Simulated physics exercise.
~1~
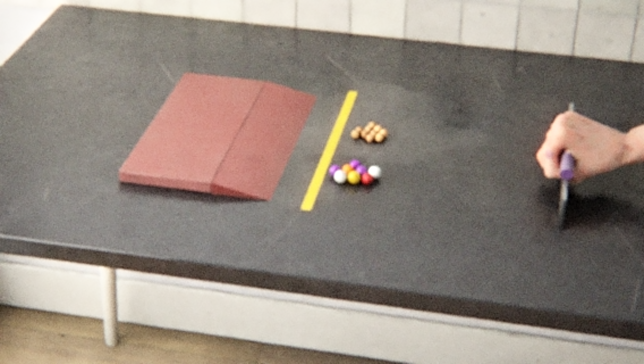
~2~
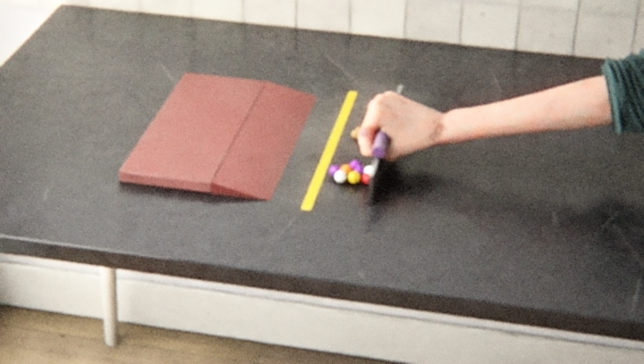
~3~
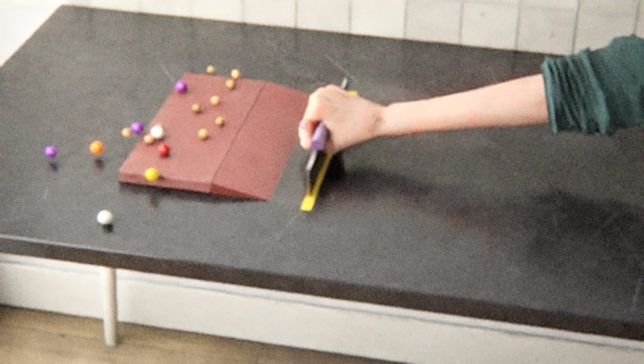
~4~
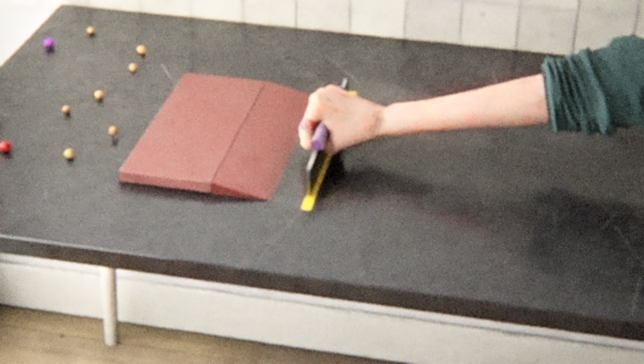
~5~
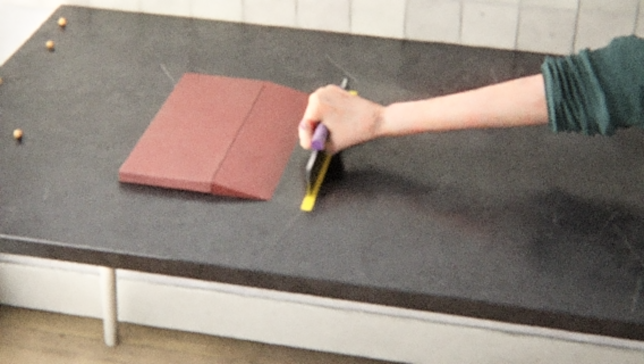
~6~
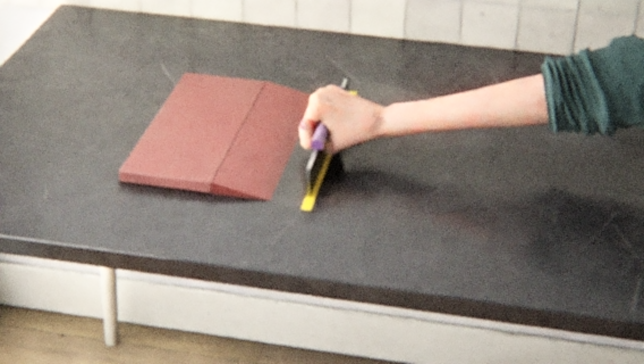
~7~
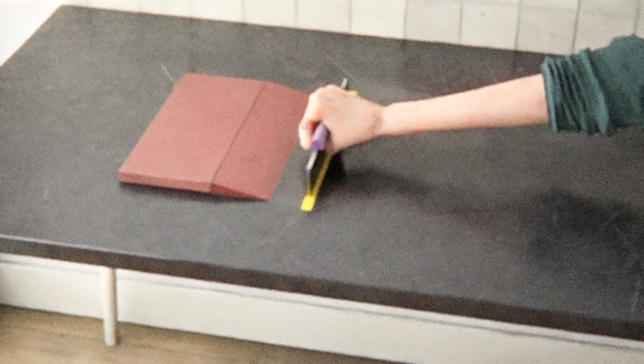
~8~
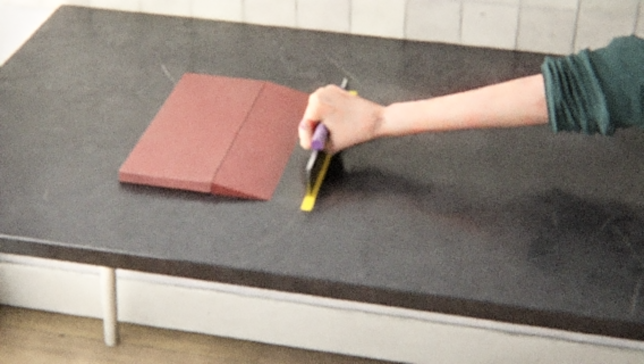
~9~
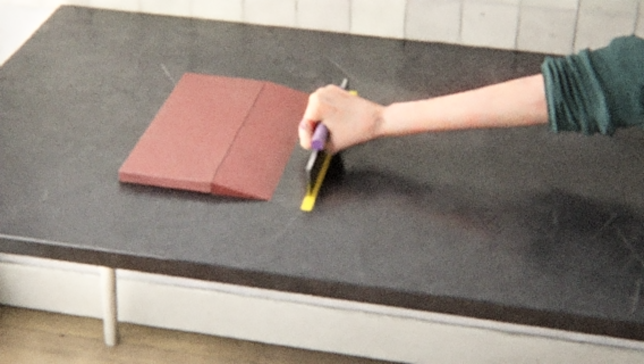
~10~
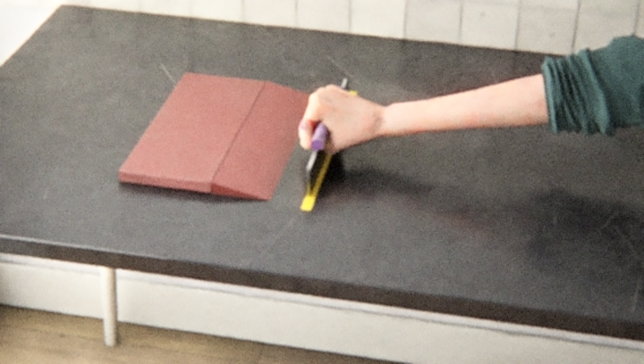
A hand swept a purple-handled scraper left into two small heaps of colourful and tan balls, stopping at the yellow tape. The balls scattered up over the reddish ramp and slab and rolled off leftward out of sight, while the hand stayed put.
